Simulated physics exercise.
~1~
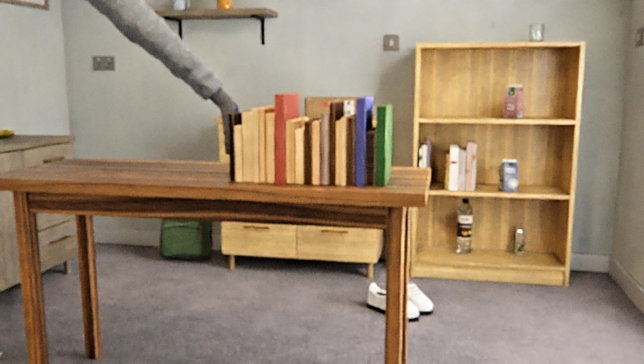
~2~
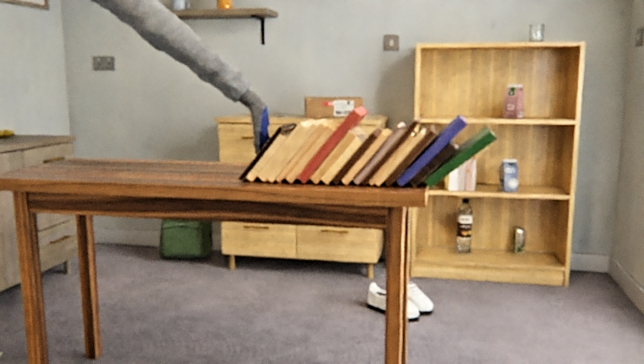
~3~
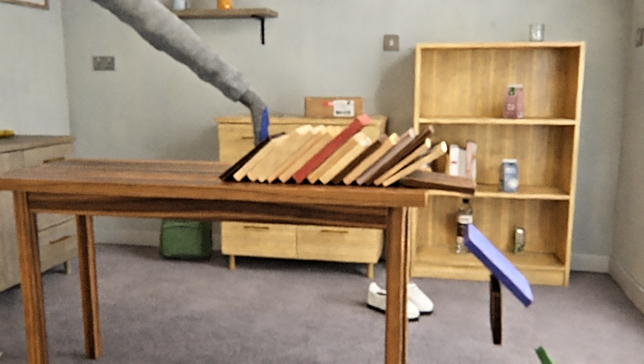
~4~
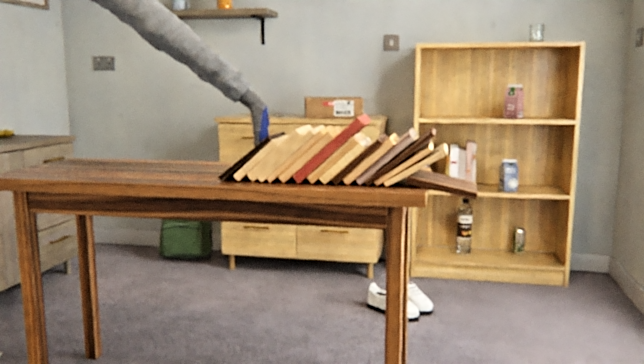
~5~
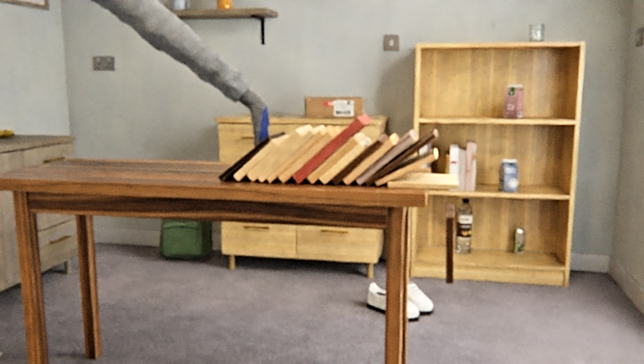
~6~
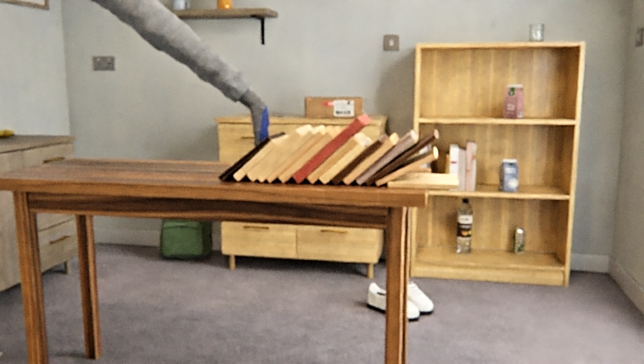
In a grey-walled room seen from the front, a wooden table stands before a low cabinet and a bookshelf, with white shoes on the carpet behind it. A row of upright boards, mostly tan and brown with red, blue and green ones, stands near the table's right end. A grey-sleeved arm at the left pushes the row, and the boards lean over to the right. The green and blue boards drop off the edge with a dark one, and then another dark board tips over and falls. The arm stays still, the red board leaning among those left.
